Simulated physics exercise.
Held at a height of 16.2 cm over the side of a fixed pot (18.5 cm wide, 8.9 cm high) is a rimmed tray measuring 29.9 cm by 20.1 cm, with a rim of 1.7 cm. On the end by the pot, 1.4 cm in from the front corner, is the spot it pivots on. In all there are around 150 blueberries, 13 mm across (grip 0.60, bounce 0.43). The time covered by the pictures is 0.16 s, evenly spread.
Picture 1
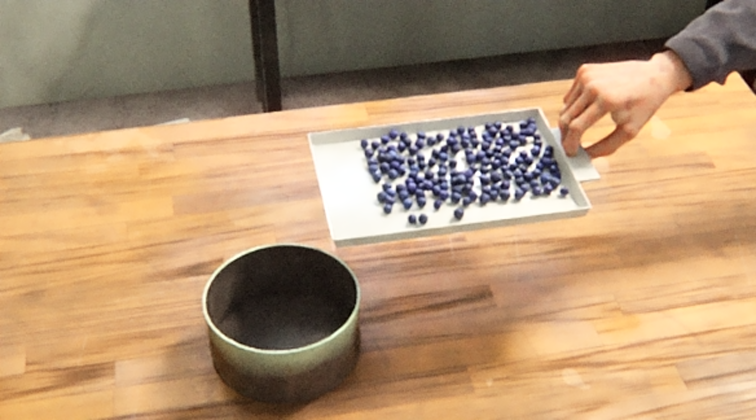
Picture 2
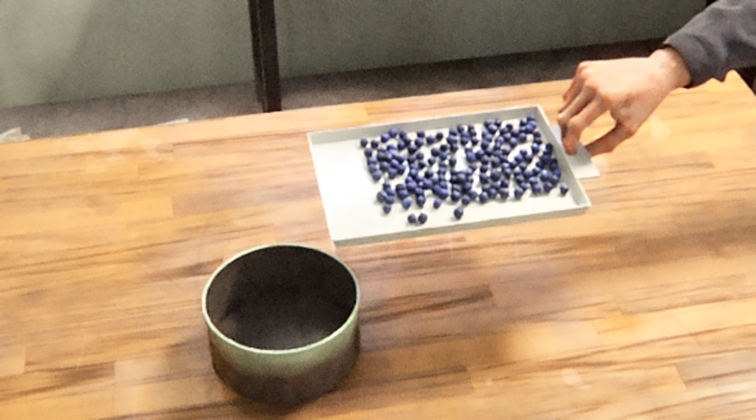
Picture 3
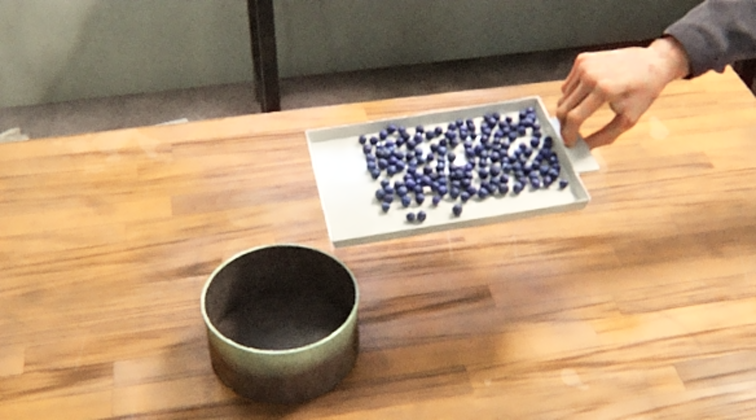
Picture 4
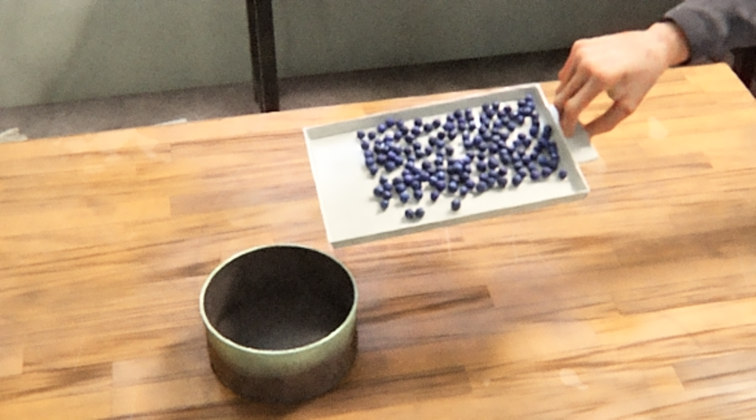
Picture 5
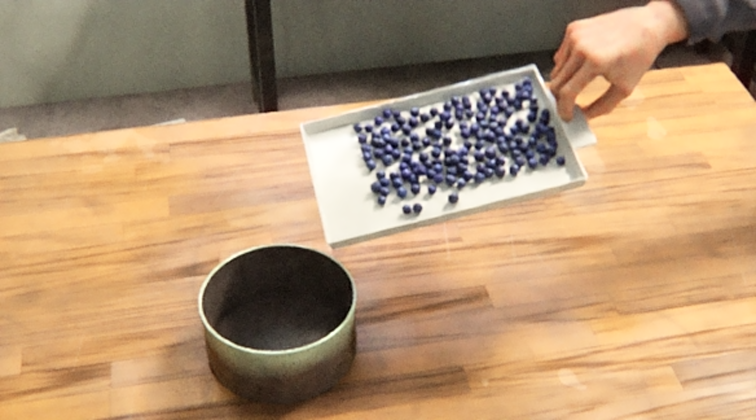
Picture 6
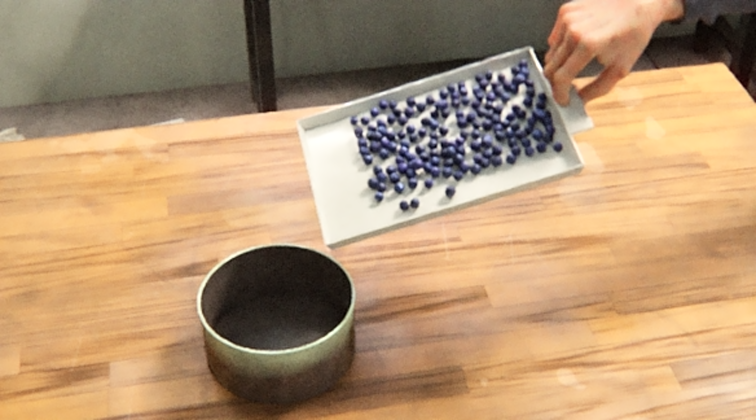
On a wooden tabletop, a pale rimmed tray scattered with dark blue berries sits behind and to the right of a round, dark-interiored pot, a hand gripping its right end. The hand raises that end, slowly at first and then more noticeably, tilting the tray down toward the left while the berries keep their spread.
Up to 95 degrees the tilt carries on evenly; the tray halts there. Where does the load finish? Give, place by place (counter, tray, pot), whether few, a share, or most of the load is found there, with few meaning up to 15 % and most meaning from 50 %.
For the counter I expect few; for the tray I expect few; for the pot I expect most.
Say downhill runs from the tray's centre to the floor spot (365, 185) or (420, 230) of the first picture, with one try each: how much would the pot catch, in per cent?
Near 30 and 30 per cent, in that order.
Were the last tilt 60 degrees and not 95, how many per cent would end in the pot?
That would give about 60 per cent.
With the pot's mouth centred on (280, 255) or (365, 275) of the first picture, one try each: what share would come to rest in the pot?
25 and 15 %.
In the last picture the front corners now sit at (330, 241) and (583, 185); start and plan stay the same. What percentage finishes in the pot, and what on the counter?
You'd end with pot at 65 and counter at 35.
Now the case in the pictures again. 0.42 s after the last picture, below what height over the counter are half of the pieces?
Median height: Approx. 22 cm.
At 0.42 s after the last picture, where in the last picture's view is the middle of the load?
Around (317, 211).
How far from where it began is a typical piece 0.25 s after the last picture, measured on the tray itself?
Around 4 centimetres.
Then, 0.25 s after the last picture, tilt 55 degrees; the tray holds 100 %, the pot 0 %.
Then, 0.42 s after the last picture, tilt 82 degrees; the tray holds 90 %, the pot 0 %.
Then, 0.71 s after the last picture, tilt 95 degrees; the tray holds 5 %, the pot 90 %.
In the end, counter 5 %, tray 0 %, pot 95 %.
